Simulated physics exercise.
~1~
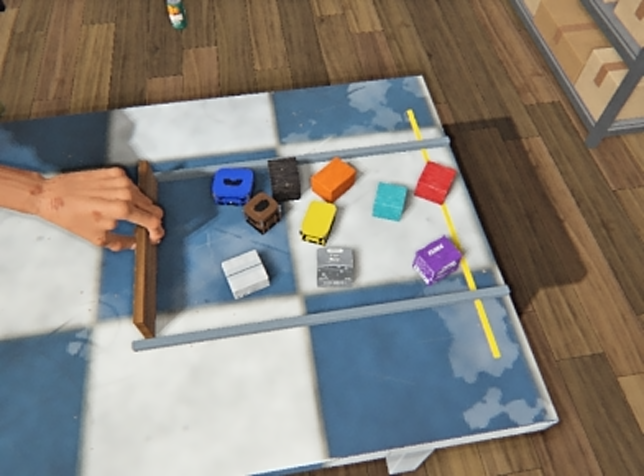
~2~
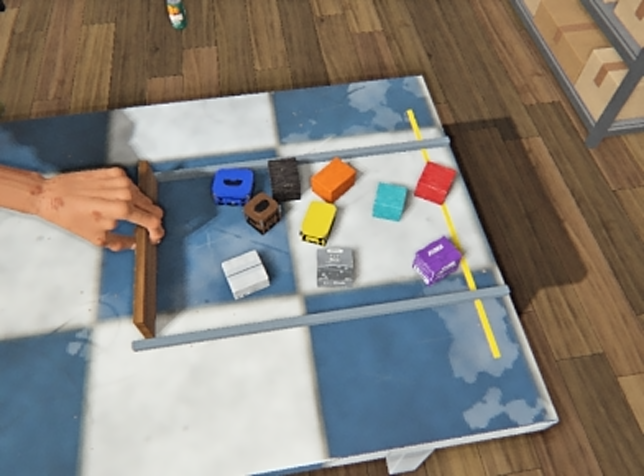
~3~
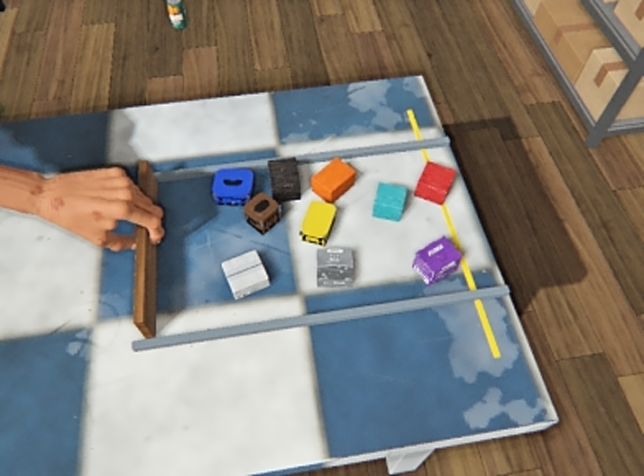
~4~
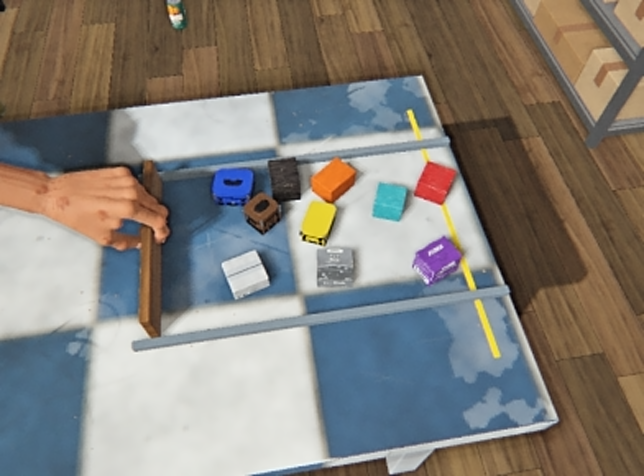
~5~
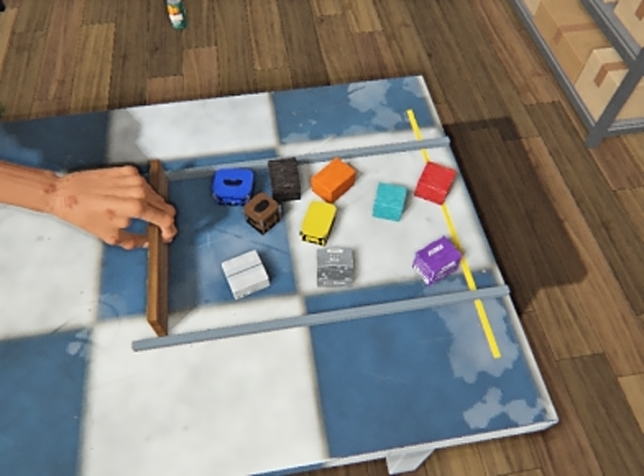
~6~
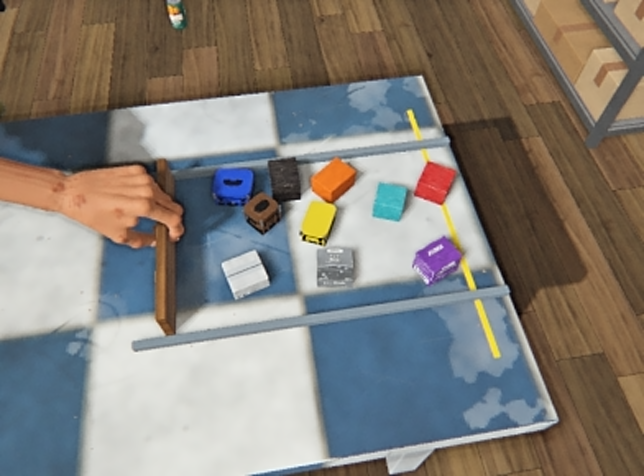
A hand sliding a wooden board slightly right along a railed channel toward scattered colourful blocks, which stay still on the table.
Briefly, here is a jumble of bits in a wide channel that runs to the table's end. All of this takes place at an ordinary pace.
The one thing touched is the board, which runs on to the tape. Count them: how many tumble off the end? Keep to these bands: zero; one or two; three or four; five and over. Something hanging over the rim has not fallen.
I predict the table will shed at least five pieces.
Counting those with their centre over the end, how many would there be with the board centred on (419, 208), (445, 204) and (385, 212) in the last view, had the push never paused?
3, 6 and 0.
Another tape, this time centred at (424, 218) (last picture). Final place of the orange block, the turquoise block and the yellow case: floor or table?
In order, the orange block goes off the edge, then the turquoise block keeps its spot, then the yellow case keeps its spot.
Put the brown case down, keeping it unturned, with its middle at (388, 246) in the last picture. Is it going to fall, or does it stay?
From that start, the object then does not stay.
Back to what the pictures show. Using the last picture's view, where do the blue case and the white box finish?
You'll find the blue case at roughly (447, 158) and the white box at roughly (478, 245).
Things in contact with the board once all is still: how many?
It touches 4.
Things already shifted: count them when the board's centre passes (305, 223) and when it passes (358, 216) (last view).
Tally: First 8; then 10.
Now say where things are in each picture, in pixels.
The first frame shows red block (435, 183); purple box (437, 261); turquoise block (390, 202); board (147, 244); tape (447, 215).
The second frame shows purple box (437, 261); orange block (334, 181).
The third frame shows turquoise block (389, 202); brown case (262, 213).
The fourth frame shows red block (435, 183); board (151, 244).
The fifth frame shows purple box (437, 261); black block (284, 180).
The sixth frame shows red block (435, 183); purple box (437, 261); turquoise block (389, 202); board (166, 242); tape (447, 215).
Early on, none off yet; red block at rest near (435, 183); purple box at rest near (437, 261); turquoise block at rest near (389, 202).
Finally, the number that fall off is five or more; lost, black block, grey box, orange block, turquoise block, purple box and red block.
